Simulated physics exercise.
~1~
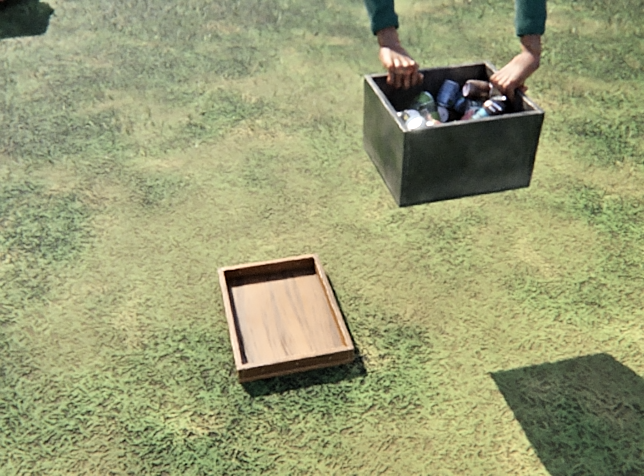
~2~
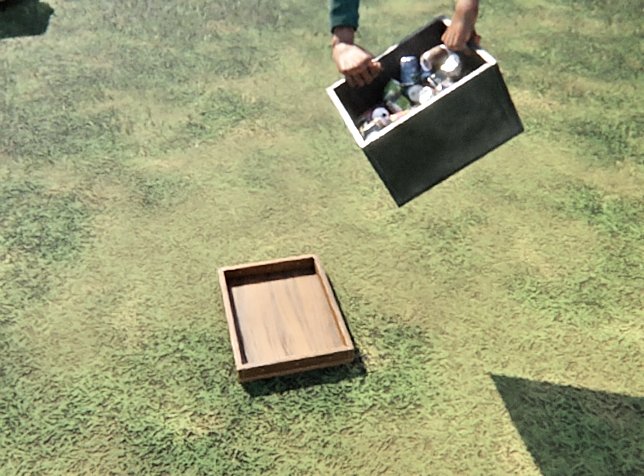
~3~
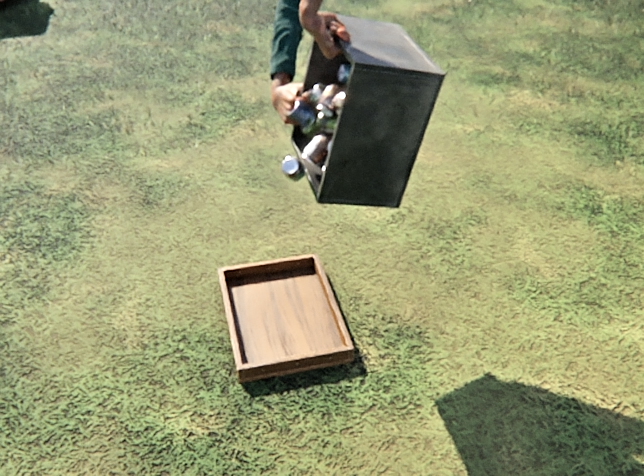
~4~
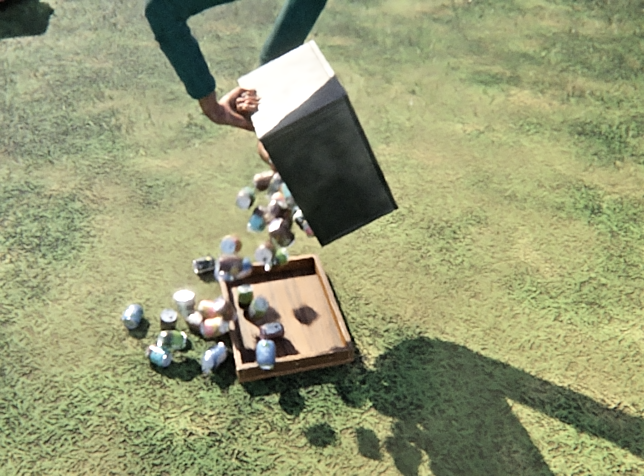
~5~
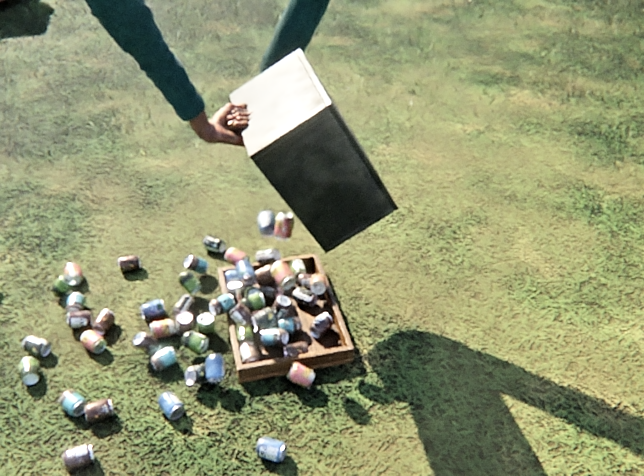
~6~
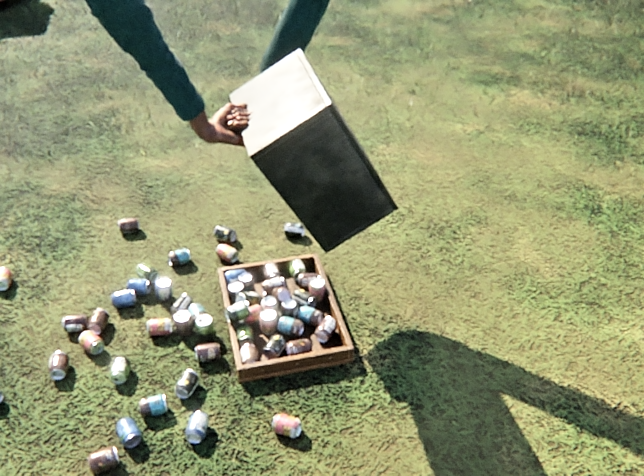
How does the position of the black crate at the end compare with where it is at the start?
At the start the black crate is held at the upper right, well to the right of the wooden tub, and by the end it is farther left and slightly lower, just above the tub.
